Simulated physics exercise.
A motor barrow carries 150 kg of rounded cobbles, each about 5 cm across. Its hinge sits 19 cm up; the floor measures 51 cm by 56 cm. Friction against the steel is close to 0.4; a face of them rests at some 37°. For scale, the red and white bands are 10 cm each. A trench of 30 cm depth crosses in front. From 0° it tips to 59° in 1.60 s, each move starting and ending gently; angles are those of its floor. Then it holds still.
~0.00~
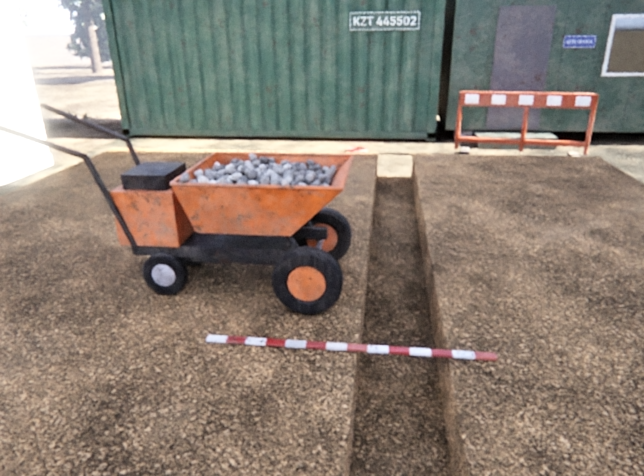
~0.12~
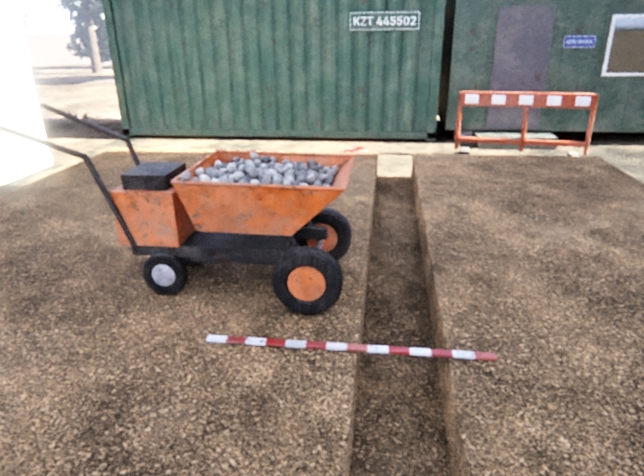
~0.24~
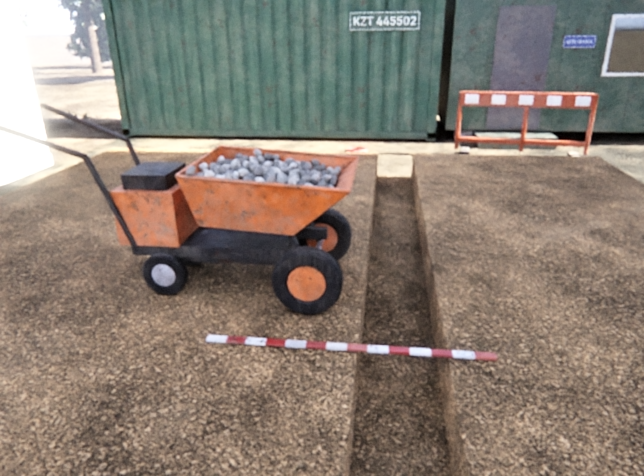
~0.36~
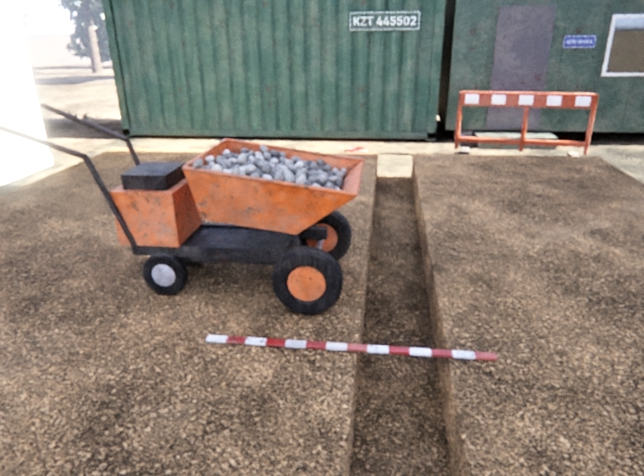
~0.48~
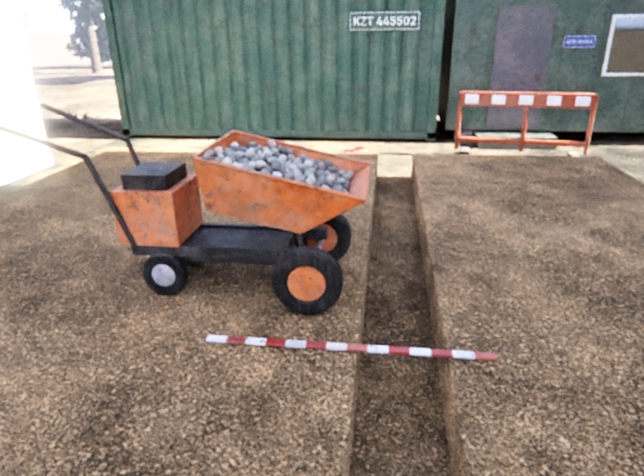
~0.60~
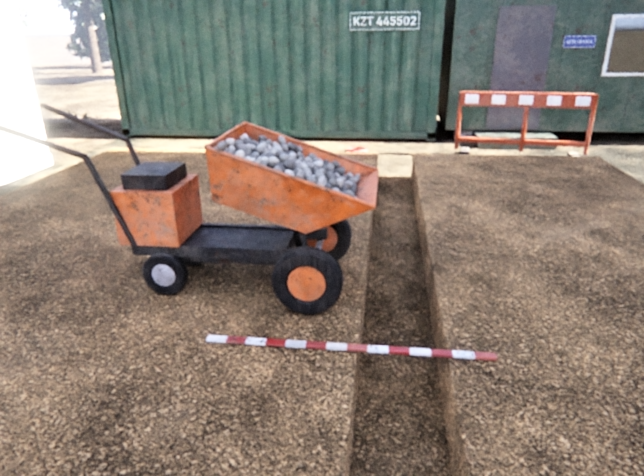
Orange skip of a motor barrow loaded with grey cobbles steadily tilting up towards a narrow trench on the right.
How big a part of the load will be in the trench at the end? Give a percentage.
Roughly 57 per cent ends in the trench.
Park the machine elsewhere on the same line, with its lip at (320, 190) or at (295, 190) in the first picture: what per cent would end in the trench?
First some 80, then 100 per cent.
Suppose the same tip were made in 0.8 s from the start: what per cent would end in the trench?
Then about 45 per cent.
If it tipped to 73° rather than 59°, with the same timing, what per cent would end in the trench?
Then about 45 per cent.
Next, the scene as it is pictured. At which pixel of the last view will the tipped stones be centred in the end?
Their middle is at about (430, 313).
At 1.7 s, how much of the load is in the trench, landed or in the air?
Some 15 per cent.
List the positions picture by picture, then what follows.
In the first picture, lip at (343, 189), floor tilted 0°, highest stones at (266, 167).
In the second picture, the skip is at 1°, its lip at (345, 189); the top of the load is at (267, 166); the stones move at 0.1 m/s on average.
In the third picture, lip at (350, 192), floor tilted 4°, highest stones at (266, 164); the stones move at 0.3 m/s on average.
In the fourth picture, the skip is at 8°, its lip at (357, 195); the top of the load is at (238, 157); the stones move at 0.4 m/s on average.
In the fifth picture, the skip is at 13°, its lip at (366, 200); the top of the load is at (246, 151); the stones move at 0.4 m/s on average.
In the sixth picture, the skip is at 19°, its lip at (375, 207); the top of the load is at (247, 144); the stones move at 0.5 m/s on average.
After 1.2 s the floor is at 50°; 100 % in the skip; the foremost stones are at (408, 230).
After 1.7 s the floor is at 59°; 67 % in the skip, 14 % in the trench, 19 % past the trench; the foremost stones are at (490, 284).
After 2.0 s the floor is at 59°; 37 % in the skip, 21 % in the trench, 42 % past the trench; the foremost stones are at (565, 294).
After 4.0 s the floor is at 59°; 0 % in the skip, 57 % in the trench, 43 % past the trench; the foremost stones are at (619, 289).
